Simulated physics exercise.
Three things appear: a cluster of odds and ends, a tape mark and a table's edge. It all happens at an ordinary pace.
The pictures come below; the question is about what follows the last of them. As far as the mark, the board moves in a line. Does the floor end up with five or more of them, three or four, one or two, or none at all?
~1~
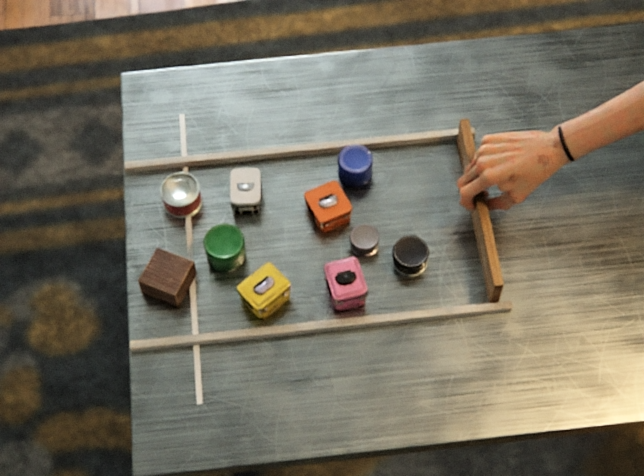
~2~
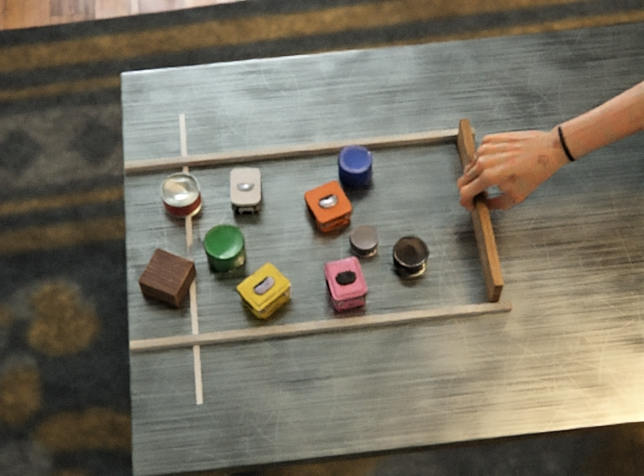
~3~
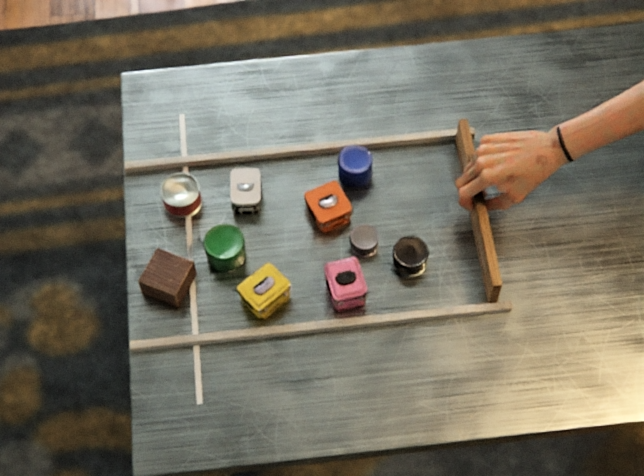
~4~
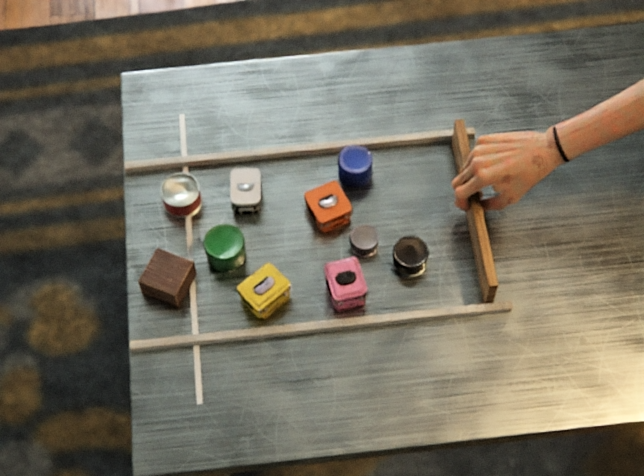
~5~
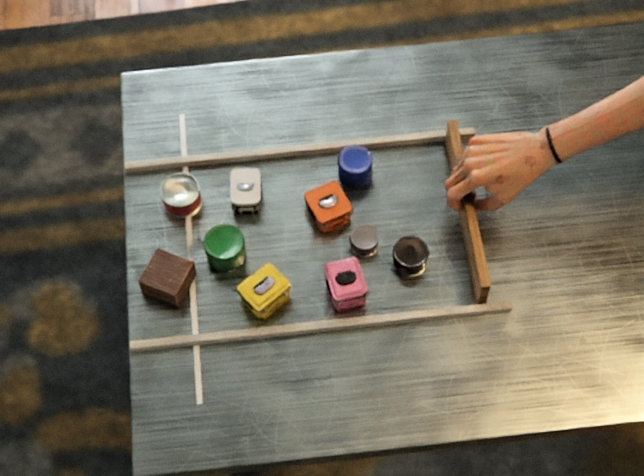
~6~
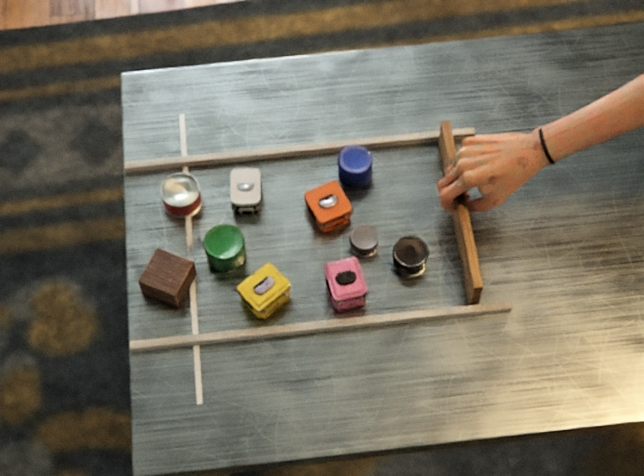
The floor ends up with one or two.
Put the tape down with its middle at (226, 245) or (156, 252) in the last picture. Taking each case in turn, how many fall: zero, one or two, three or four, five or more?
Lab note - per position, in order: No fall at all; at least five.
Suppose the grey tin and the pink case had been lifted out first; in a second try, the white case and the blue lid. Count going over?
Count: 1 (first case); 1 (second).
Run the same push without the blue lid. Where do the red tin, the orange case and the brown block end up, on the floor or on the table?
Red tin - gone, orange case - safe, brown block - gone.
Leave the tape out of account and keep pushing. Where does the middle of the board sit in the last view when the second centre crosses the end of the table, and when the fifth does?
First at (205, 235), next at (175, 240).
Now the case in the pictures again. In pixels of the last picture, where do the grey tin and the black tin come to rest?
For the grey tin it's (176, 248), and for the black tin it's (174, 278).
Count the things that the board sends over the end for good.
Exactly 2.
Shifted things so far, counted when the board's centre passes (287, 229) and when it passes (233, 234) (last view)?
7 at one spot and 10 at the other.
A little later, none off yet; brown block at rest near (168, 278); red tin at rest near (181, 195); green tub at rest near (225, 248).
When it is over, the number that fall off is one or two; down, red tin and brown block.
